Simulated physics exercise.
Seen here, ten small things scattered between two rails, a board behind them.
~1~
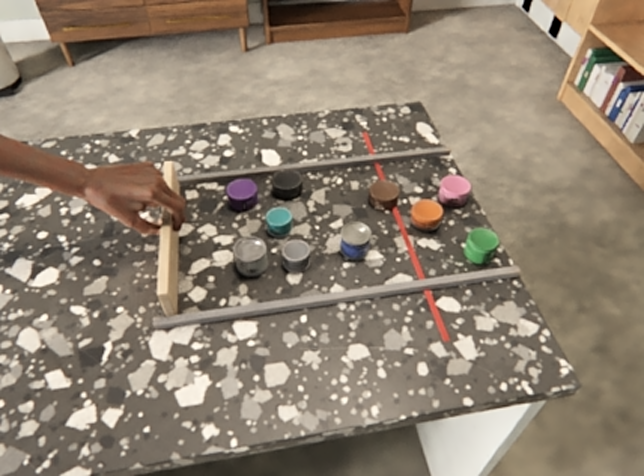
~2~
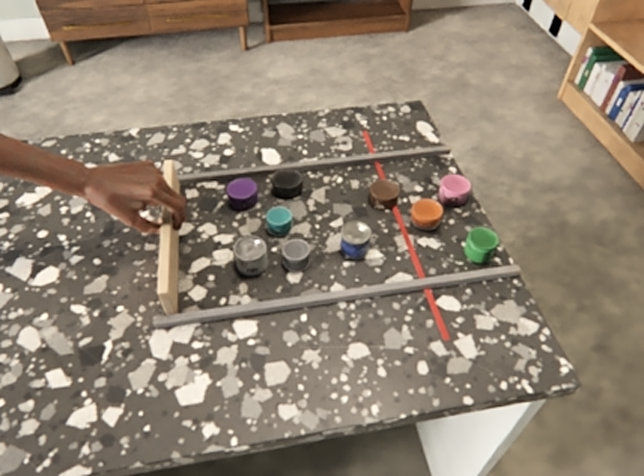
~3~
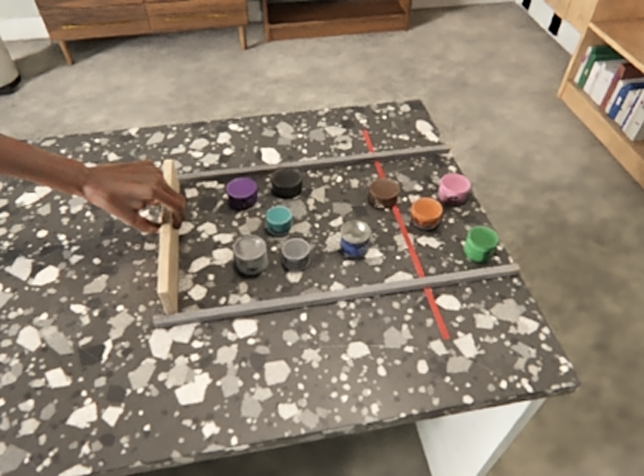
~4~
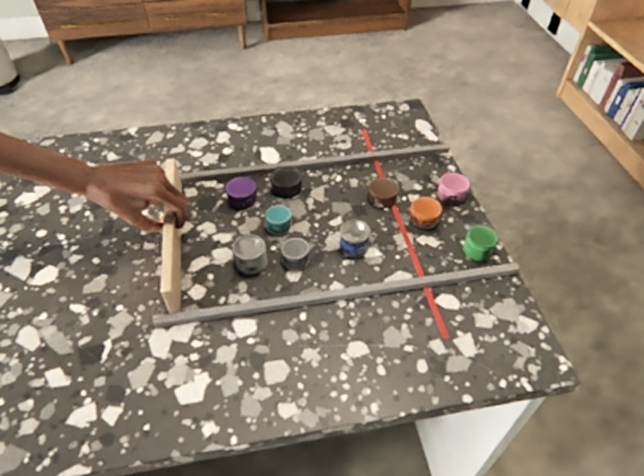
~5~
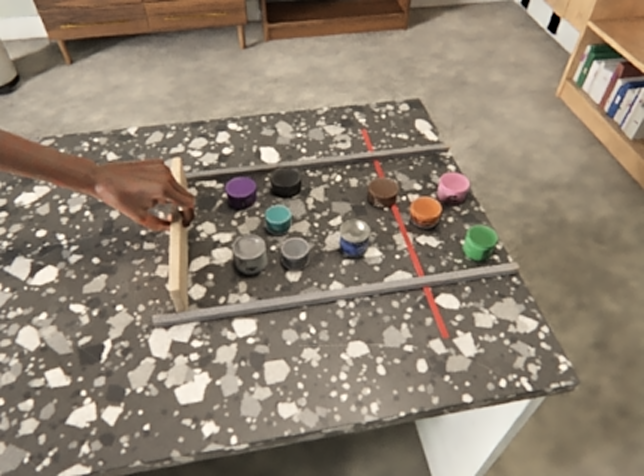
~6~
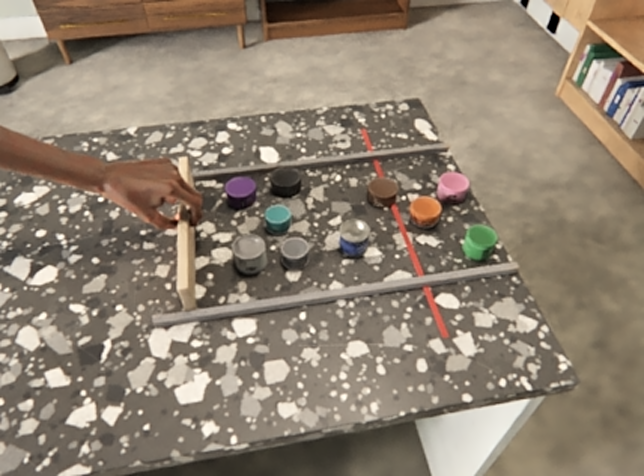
On a speckled tabletop, a hand slides a wooden board slightly right toward scattered small tubs.
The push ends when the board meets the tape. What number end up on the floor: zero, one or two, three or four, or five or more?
Here the number that fall off is zero.
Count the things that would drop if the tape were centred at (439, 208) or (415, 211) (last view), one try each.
Try by try, 2 and 0.
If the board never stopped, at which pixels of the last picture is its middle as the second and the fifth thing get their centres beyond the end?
Its middle is around (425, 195) and later (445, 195).
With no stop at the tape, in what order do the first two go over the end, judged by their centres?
The order is the pink tub, the orange pot.
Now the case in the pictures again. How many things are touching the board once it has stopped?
It touches 4.
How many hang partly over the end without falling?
The number is 0.
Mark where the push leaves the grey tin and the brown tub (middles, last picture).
First (430, 255), then (425, 192).
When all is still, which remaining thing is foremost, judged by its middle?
Foremost is the pink tub.
Early on, none off yet; pink tub at rest near (453, 188); green tub at rest near (480, 243); orange pot at rest near (425, 212).
Finally, the number that fall off is zero.
